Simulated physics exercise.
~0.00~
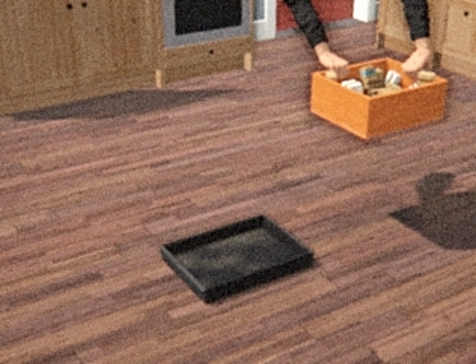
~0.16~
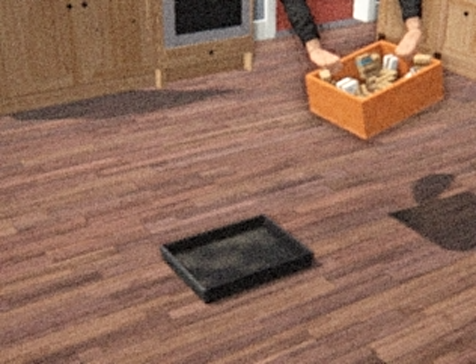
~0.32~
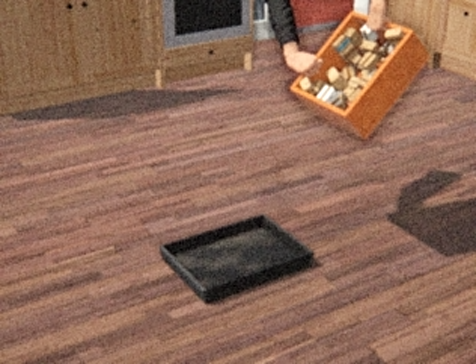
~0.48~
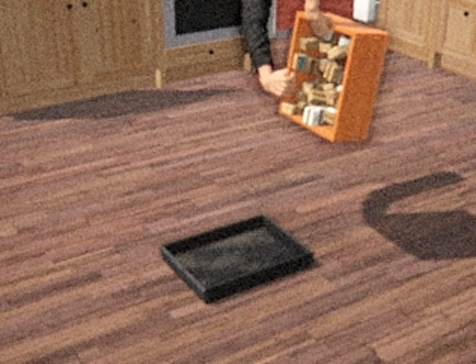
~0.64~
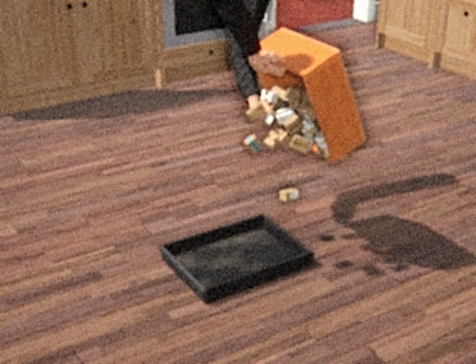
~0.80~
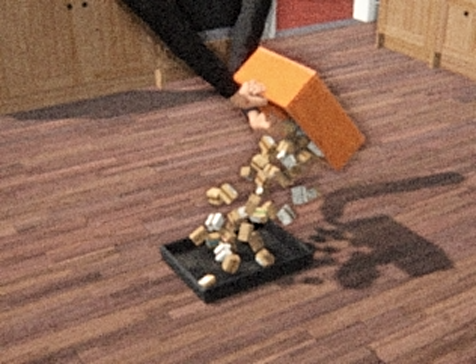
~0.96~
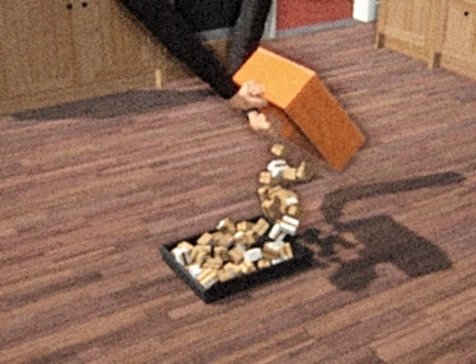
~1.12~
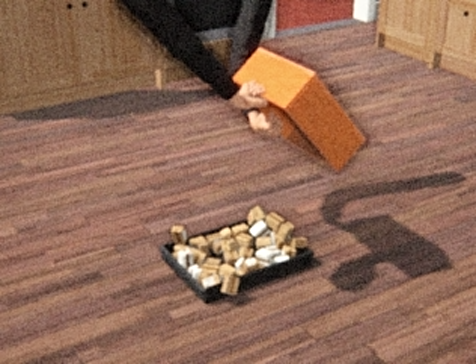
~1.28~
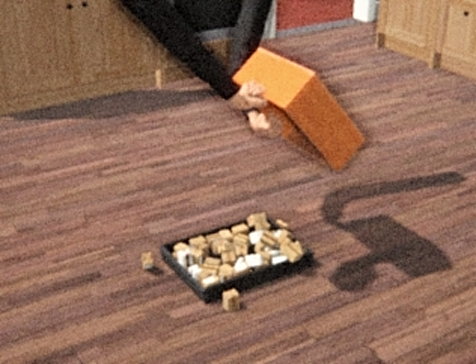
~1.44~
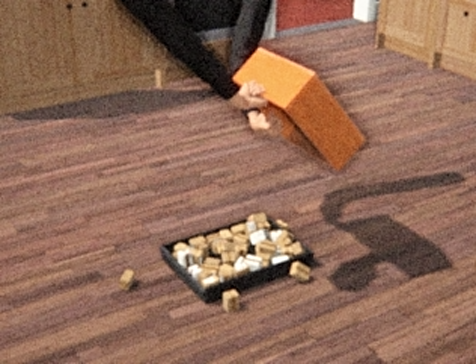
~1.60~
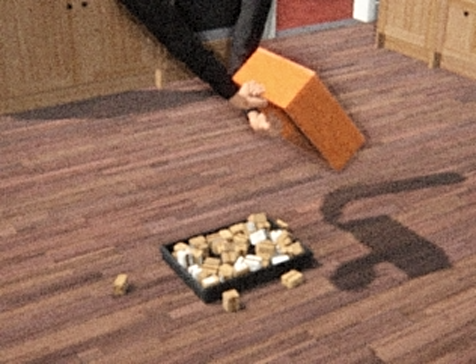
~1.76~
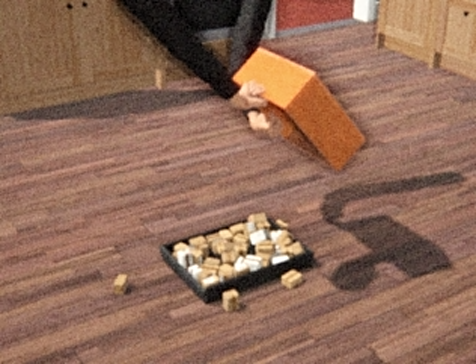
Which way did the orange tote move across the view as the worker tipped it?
It moved to the left as it was tipped.
